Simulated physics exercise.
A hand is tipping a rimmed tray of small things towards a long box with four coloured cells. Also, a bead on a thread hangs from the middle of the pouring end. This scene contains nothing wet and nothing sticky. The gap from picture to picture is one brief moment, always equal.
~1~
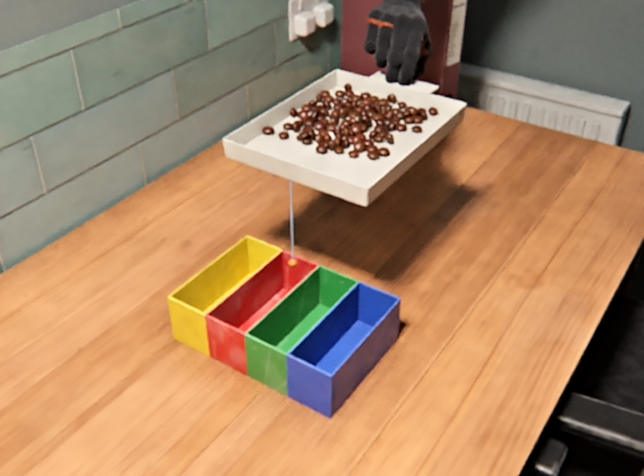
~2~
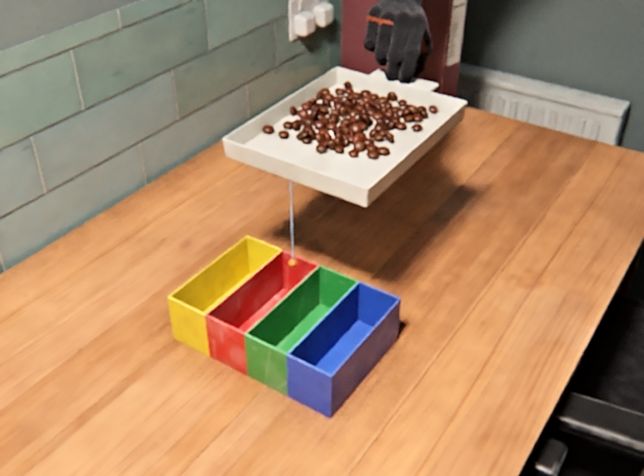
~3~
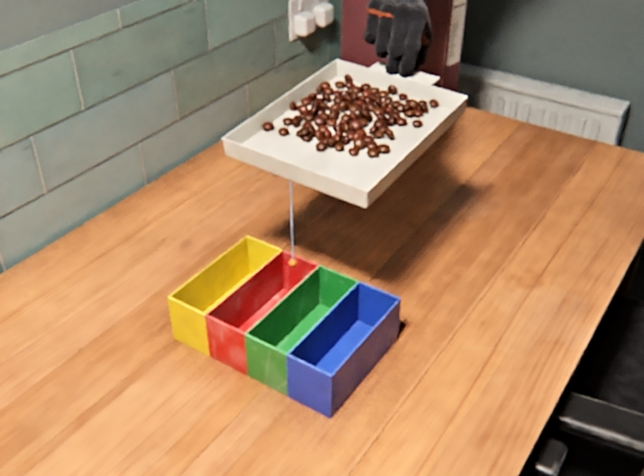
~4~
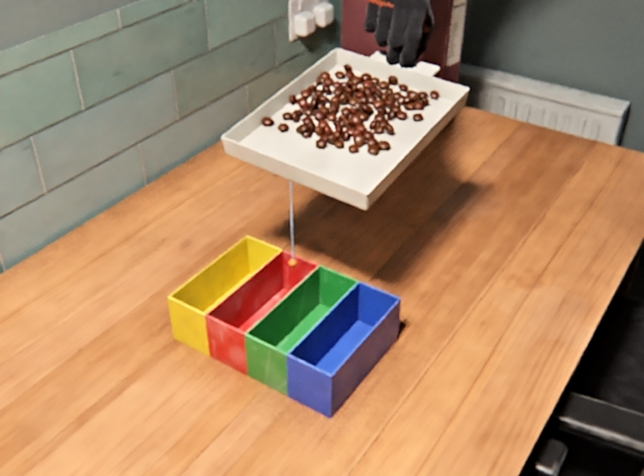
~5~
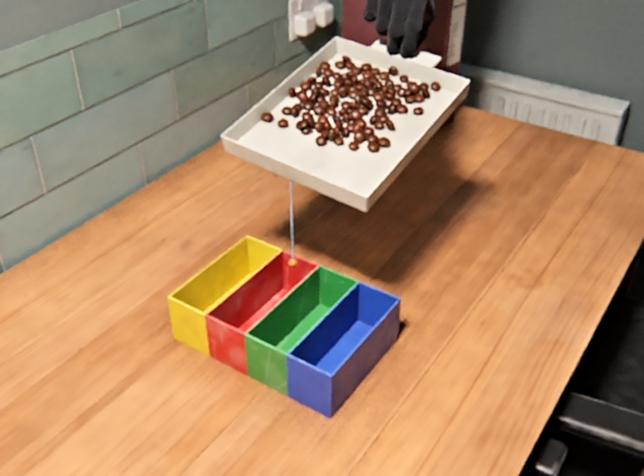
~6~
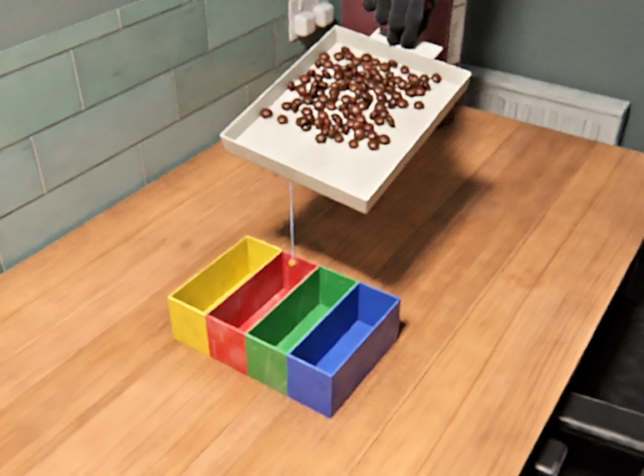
A dark-gloved hand grips the far edge of a white rimmed tray above a wooden worktop beside a pale green tiled wall, seen from above at an angle by a still camera. Brown chocolate drops lie on the tray, a bead hangs on a thread below, and yellow, red, green and blue cells sit beneath. The tray's far side rises gradually, its near edge dipping slightly at the right corner.
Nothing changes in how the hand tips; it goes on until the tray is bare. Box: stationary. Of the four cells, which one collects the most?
The blue one collects the most.
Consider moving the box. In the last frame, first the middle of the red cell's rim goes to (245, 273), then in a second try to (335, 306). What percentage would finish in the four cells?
The first comes to 70 percent and the second to 100 percent.
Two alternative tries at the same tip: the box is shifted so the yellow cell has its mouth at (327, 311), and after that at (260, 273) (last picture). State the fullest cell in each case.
In the first try it is the cell in yellow, in the second it is the cell in green.
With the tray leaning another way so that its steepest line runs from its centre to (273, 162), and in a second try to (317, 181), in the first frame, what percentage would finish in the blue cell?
I'd expect around 0 in a hundred first and around 30 in a hundred second.
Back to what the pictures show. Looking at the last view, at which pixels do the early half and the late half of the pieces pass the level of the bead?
At (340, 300) for the first part, then at (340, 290) for the others.
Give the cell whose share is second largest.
Place 2: The green one.
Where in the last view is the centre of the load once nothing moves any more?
I'd mark it at roughly (333, 352).
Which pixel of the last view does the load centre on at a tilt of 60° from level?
Somewhere about pixel (336, 170).
Soon, tray tipped steeply; all on the tray.
A while on, tray tipped right over; about half on the tray; about a quarter in the blue cell; a small part in the green cell; a stray few in the red cell; a small part falling or outside the box.
Towards the end, tray tipped past a quarter turn; about two thirds in the blue cell; about a third in the green cell; a stray few in the red cell.
Finally, tray tipped past a quarter turn; about two thirds in the blue cell; about a third in the green cell; a stray few in the red cell; none in the yellow cell.
